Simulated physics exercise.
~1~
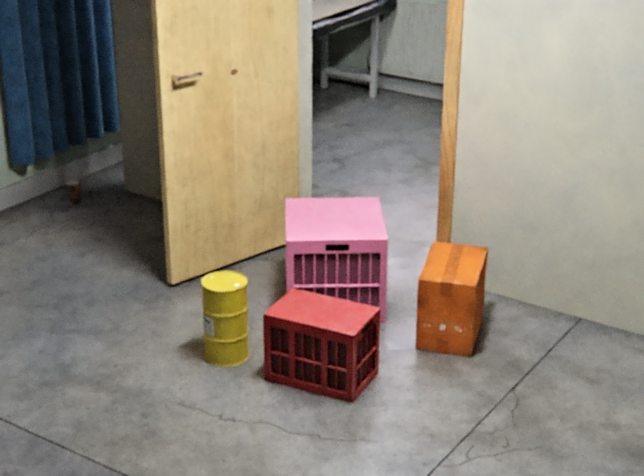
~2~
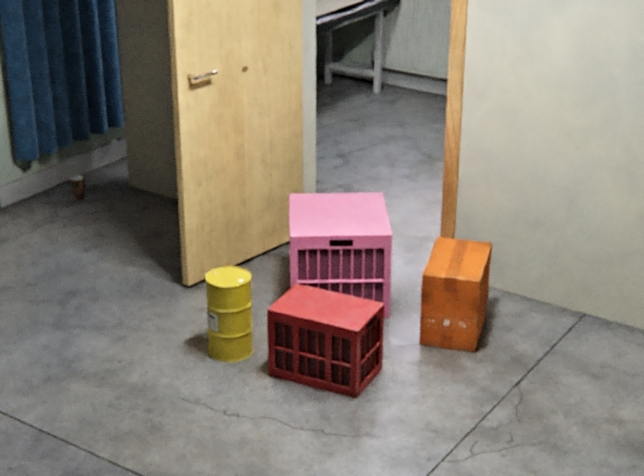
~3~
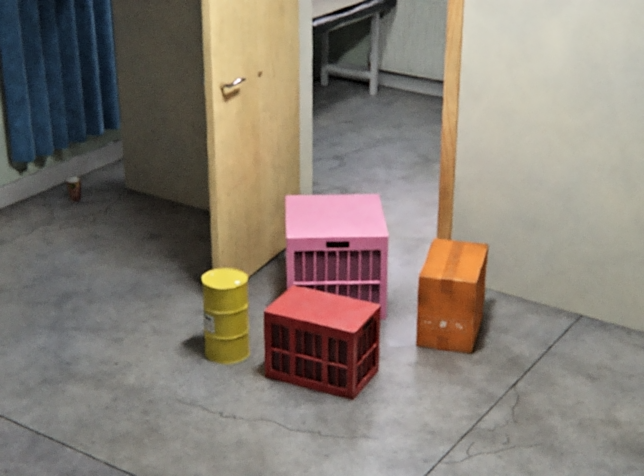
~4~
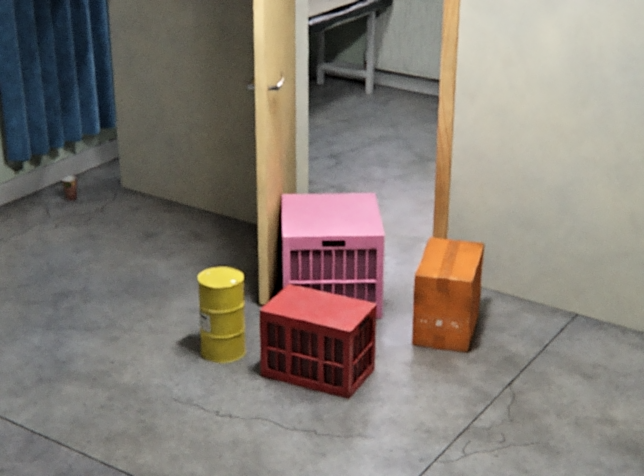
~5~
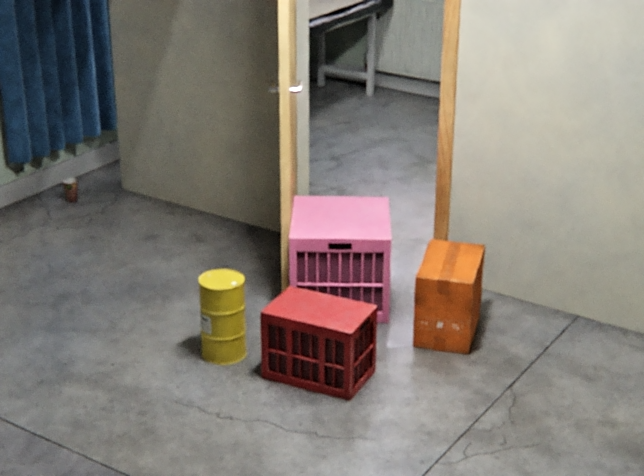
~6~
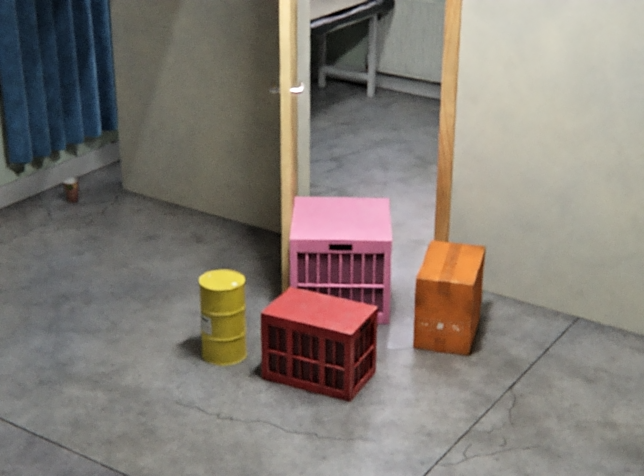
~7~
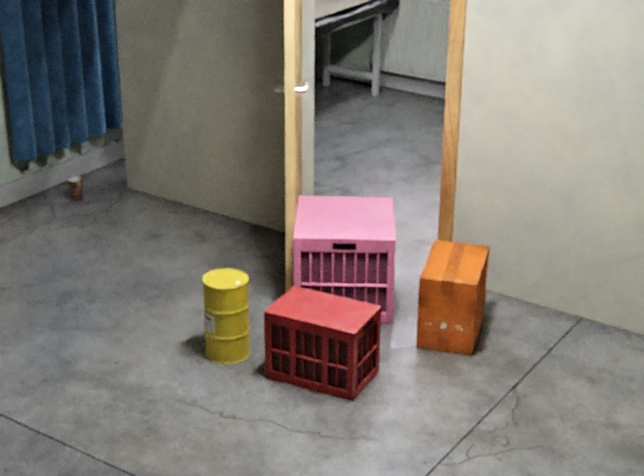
Wooden door swinging rightward toward its frame, nudging a pink chest slightly right behind a red crate and stopping against it, still open.
